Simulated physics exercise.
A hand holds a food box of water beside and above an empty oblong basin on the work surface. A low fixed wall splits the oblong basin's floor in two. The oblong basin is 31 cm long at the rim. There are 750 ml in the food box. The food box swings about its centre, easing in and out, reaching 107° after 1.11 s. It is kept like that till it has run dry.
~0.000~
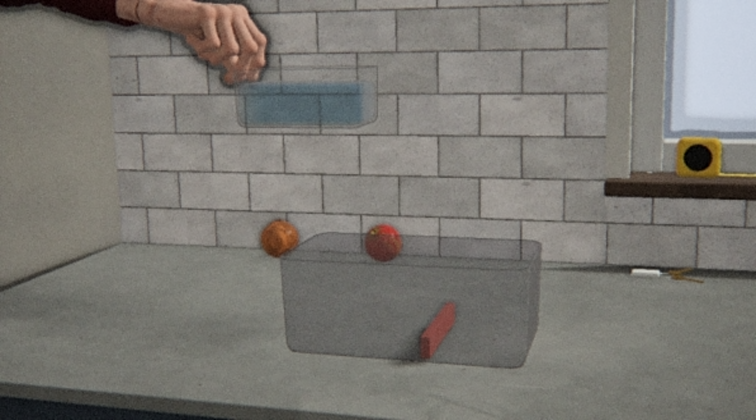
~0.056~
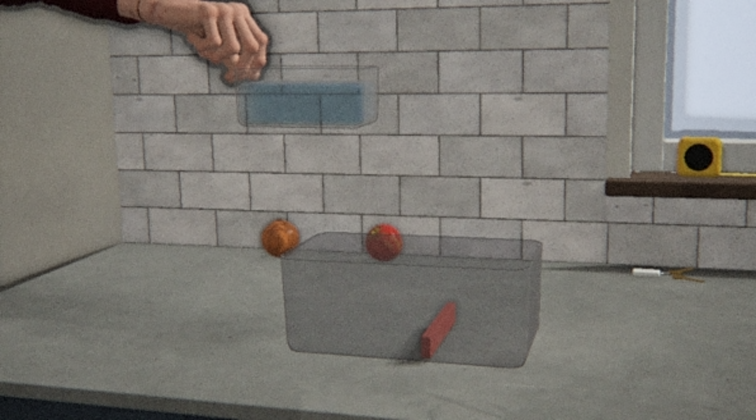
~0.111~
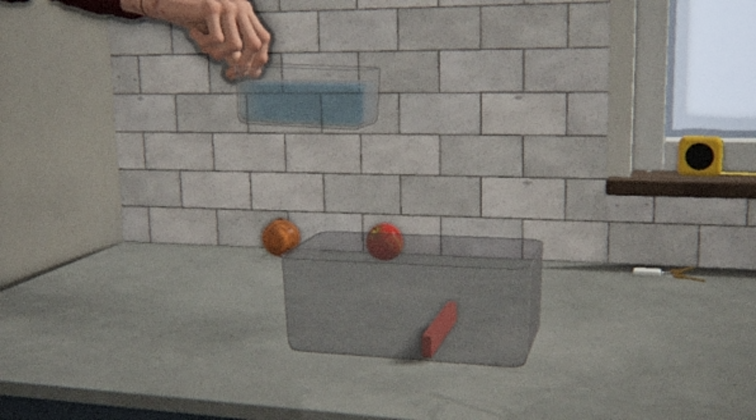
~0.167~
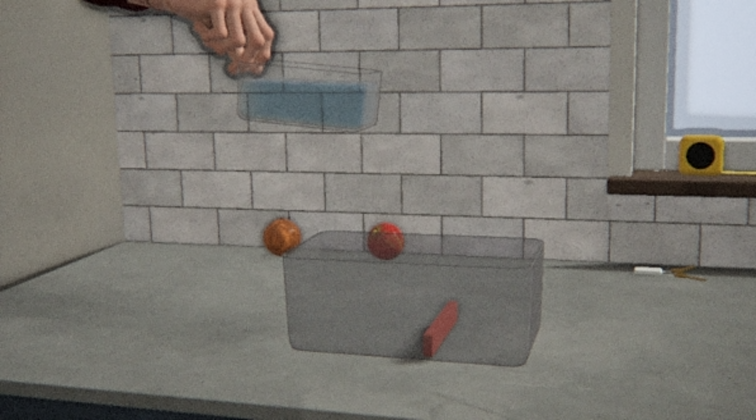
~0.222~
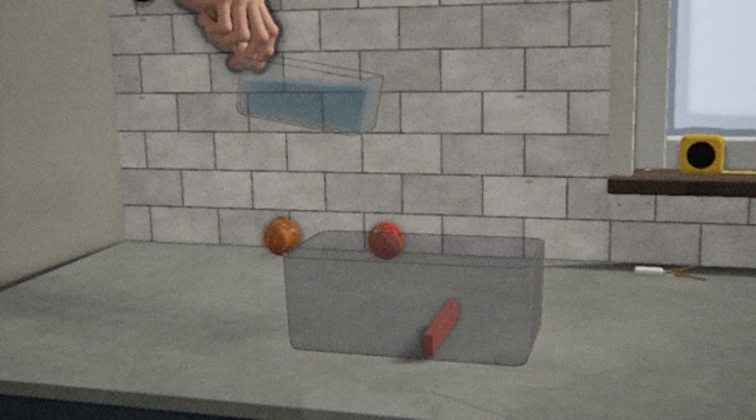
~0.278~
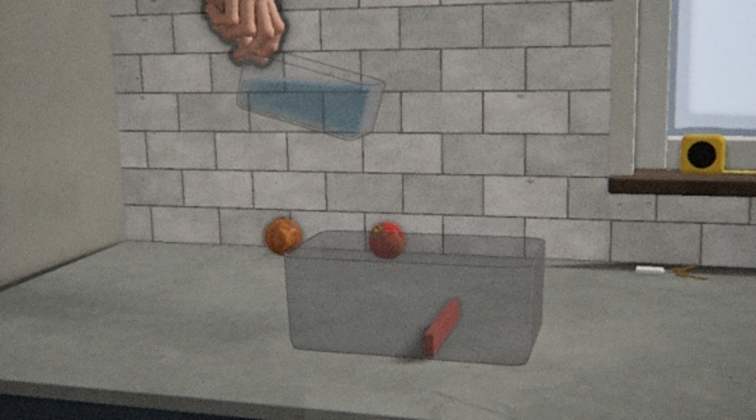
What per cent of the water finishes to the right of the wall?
About 46 per cent.
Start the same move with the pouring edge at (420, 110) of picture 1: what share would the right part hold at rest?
In that case some 60 per cent.
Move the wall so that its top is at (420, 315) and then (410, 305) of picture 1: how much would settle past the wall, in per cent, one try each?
In turn about 60 and 70 per cent.
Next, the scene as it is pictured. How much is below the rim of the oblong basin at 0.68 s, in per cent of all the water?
Near 18 in a hundred.
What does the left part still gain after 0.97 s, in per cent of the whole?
Some 16 per cent.
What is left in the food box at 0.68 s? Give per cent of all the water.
Some 34 per cent.
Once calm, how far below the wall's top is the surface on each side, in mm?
Some 14 mm on the left and 8 mm on the right.
After 0.68 s the tilt is 72° and 35 per cent is still to pour, 6 is left of the wall and 12 right of it.
After 0.97 s the tilt is 103° and 7 per cent is still to pour, 35 is left of the wall and 48 right of it.
After 1.28 s the tilt is 107° and 0 per cent is still to pour, 50 is left of the wall and 46 right of it.
After 1.61 s the tilt is 107° and 0 per cent is still to pour, 51 is left of the wall and 46 right of it.
In the end 52 per cent lies left of the wall, 46 right of it and 2 outside.
